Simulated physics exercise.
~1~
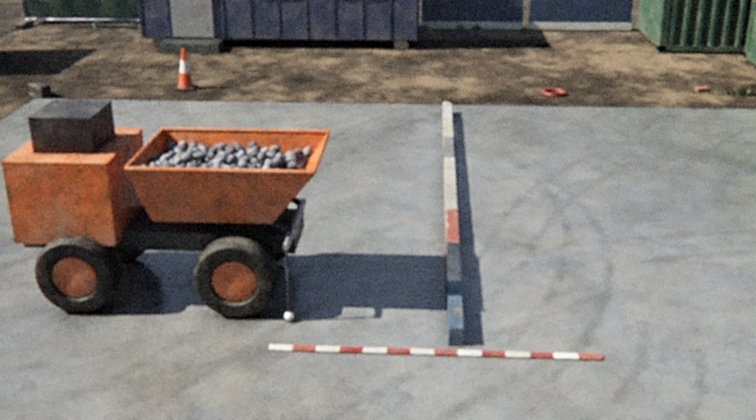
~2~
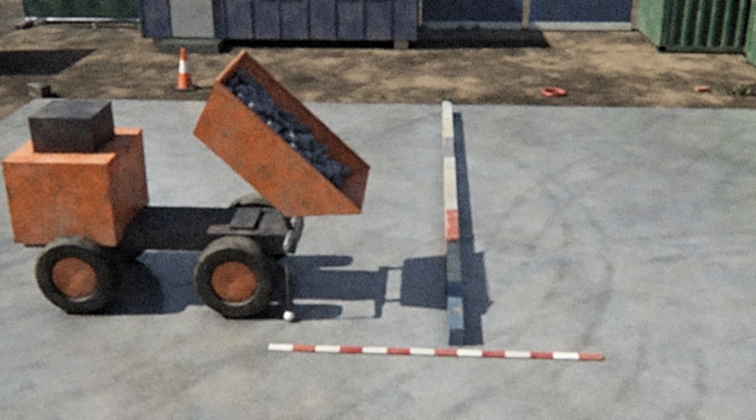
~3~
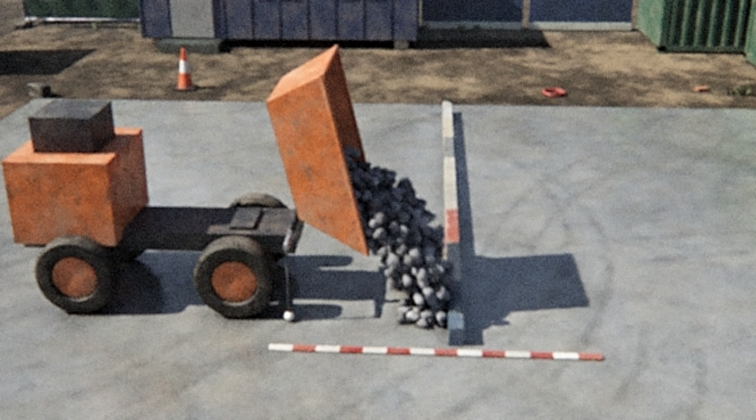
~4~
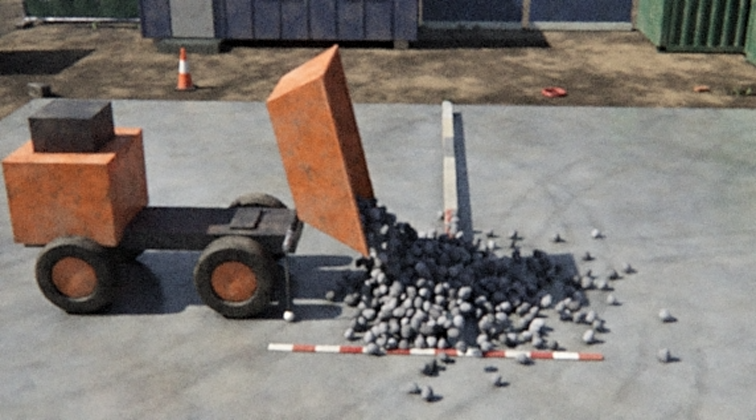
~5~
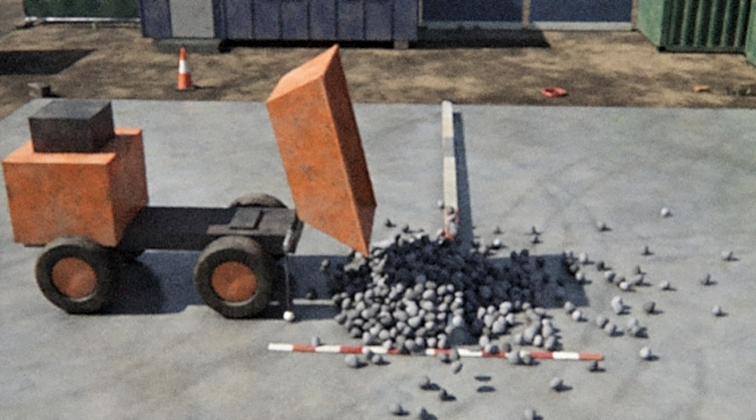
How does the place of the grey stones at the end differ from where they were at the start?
At the start the stones sit in the raised orange skip on the dumper. By the end they lie lower and further right, heaped on the ground around the kerb with some scattered beyond it.
